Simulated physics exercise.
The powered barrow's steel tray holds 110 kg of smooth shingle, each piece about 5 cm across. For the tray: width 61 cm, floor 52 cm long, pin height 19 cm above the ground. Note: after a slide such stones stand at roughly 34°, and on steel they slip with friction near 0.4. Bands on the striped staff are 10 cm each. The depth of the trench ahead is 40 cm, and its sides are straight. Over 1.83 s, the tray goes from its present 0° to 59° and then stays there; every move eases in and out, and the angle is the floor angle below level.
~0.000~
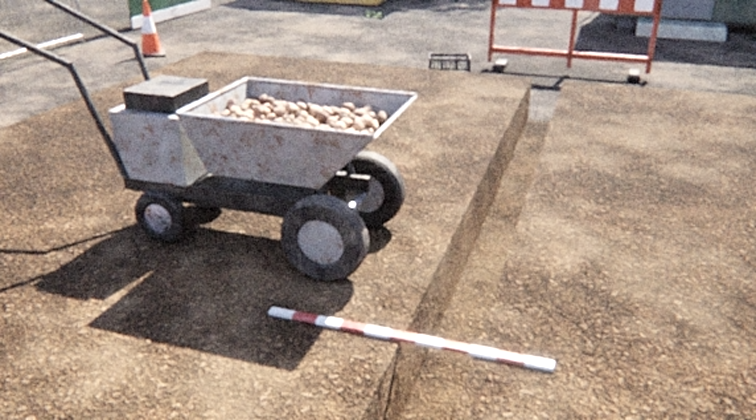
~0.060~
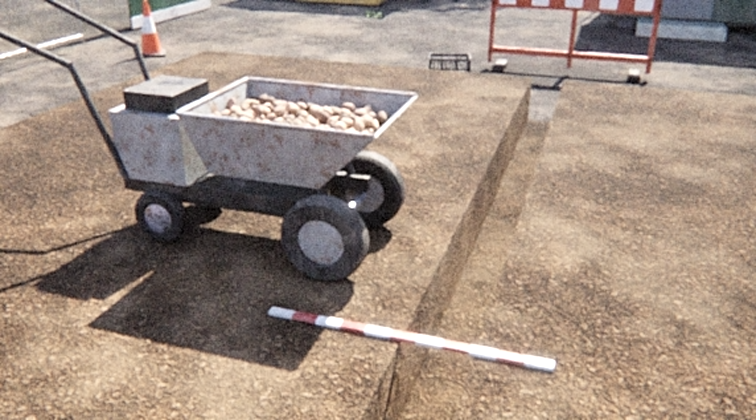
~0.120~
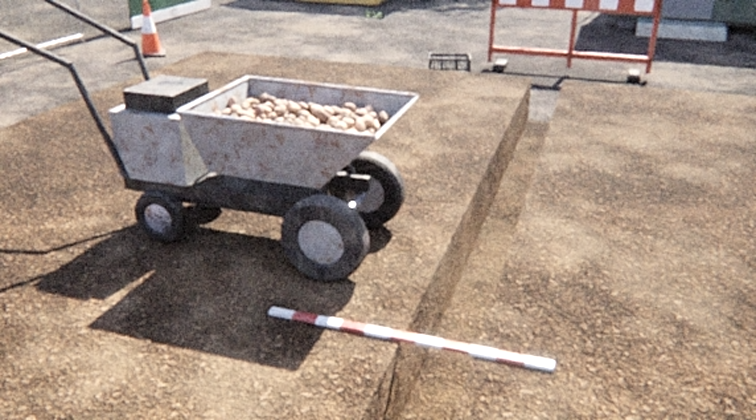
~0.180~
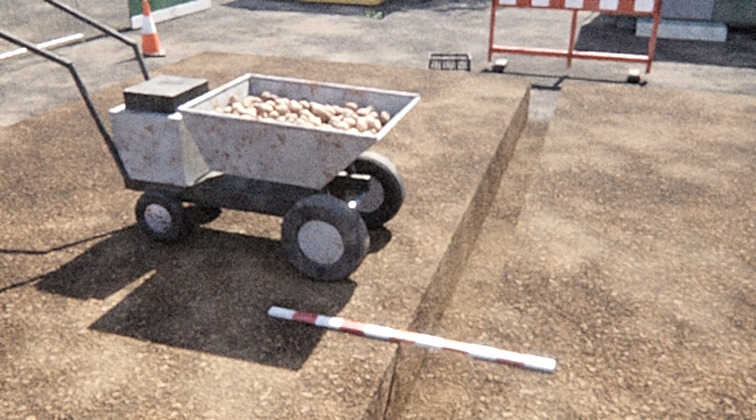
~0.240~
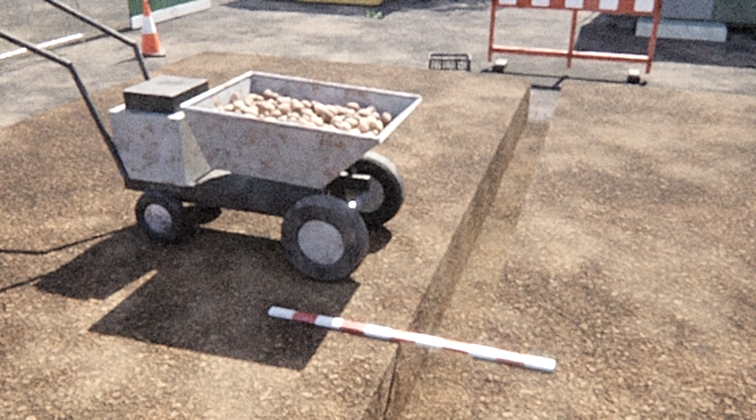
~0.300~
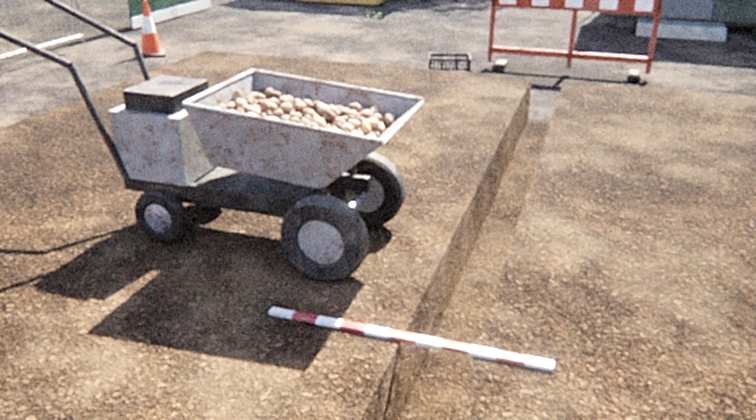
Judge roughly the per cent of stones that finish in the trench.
An estimated 62 per cent finish in the trench.
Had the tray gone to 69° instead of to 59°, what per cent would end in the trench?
It would be close to 55 percent.
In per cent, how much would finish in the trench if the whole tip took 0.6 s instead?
Roughly 40% would finish there.
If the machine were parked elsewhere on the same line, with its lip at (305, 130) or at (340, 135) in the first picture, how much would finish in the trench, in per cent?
Some 80 and some 95 per cent, in that order.
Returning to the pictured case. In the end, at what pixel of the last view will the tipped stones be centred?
Somewhere around (484, 323) in the last picture.
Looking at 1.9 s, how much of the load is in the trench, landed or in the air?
Roughly 20 percent of the load.
After 1.4 s the floor is at 50°; 100 % in the tray; the foremost stones are at (459, 194).
After 1.9 s the floor is at 59°; 56 % in the tray, 20 % in the trench, 23 % past the trench; the foremost stones are at (586, 292).
After 2.3 s the floor is at 59°; 30 % in the tray, 31 % in the trench, 39 % past the trench; the foremost stones are at (668, 310).
After 4.2 s the floor is at 59°; 0 % in the tray, 62 % in the trench, 38 % past the trench; the foremost stones are at (697, 302).
